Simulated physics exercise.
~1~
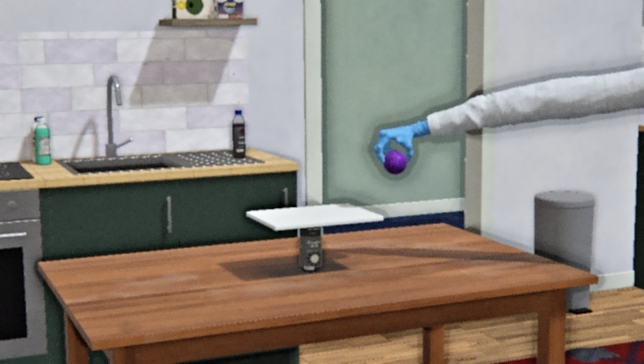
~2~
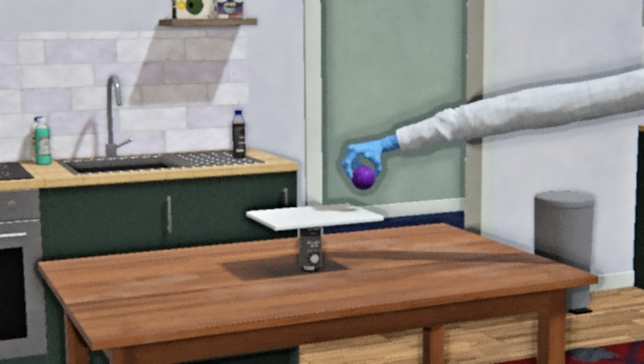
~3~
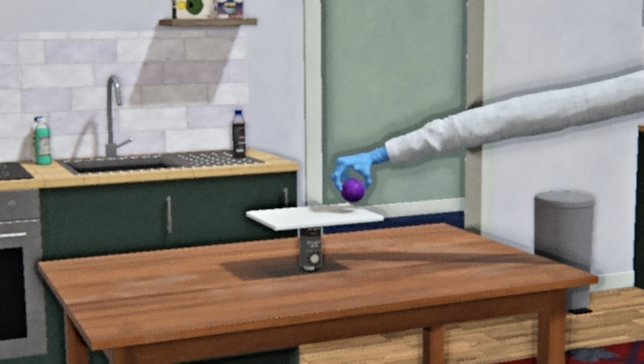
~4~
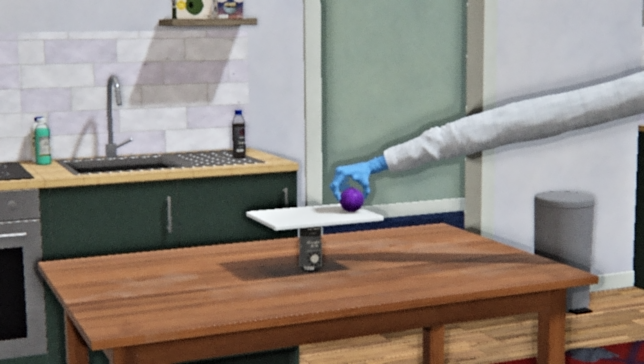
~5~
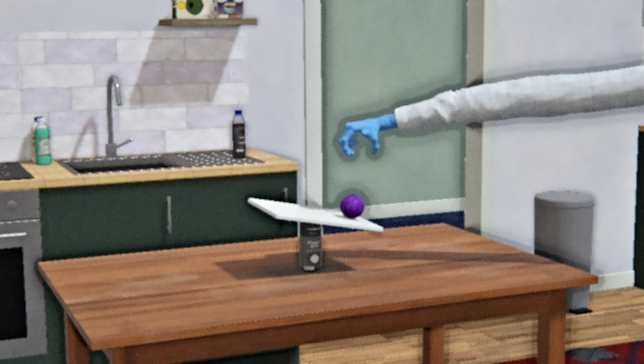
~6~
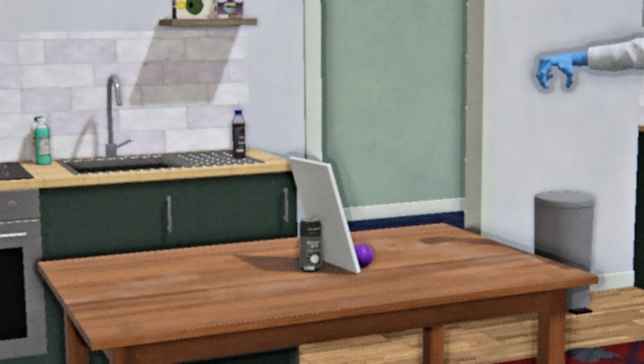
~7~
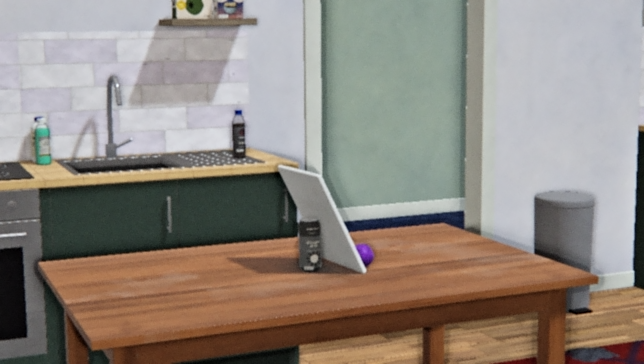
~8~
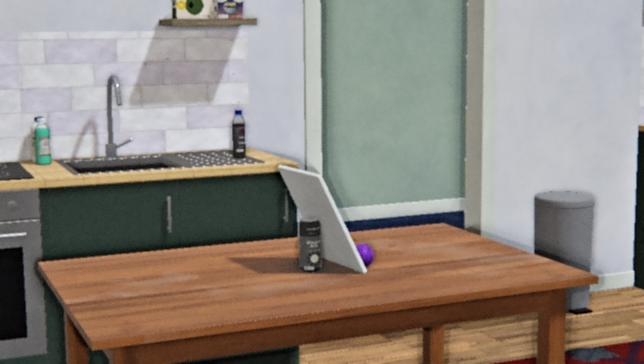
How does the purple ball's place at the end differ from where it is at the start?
At the start the purple ball is held in the air by a gloved hand, to the right of the white board. At the end it rests lower and a little further left, on the wooden table beside the leaning board.
A gloved hand sets a purple ball on a white board, which tips and drops it.
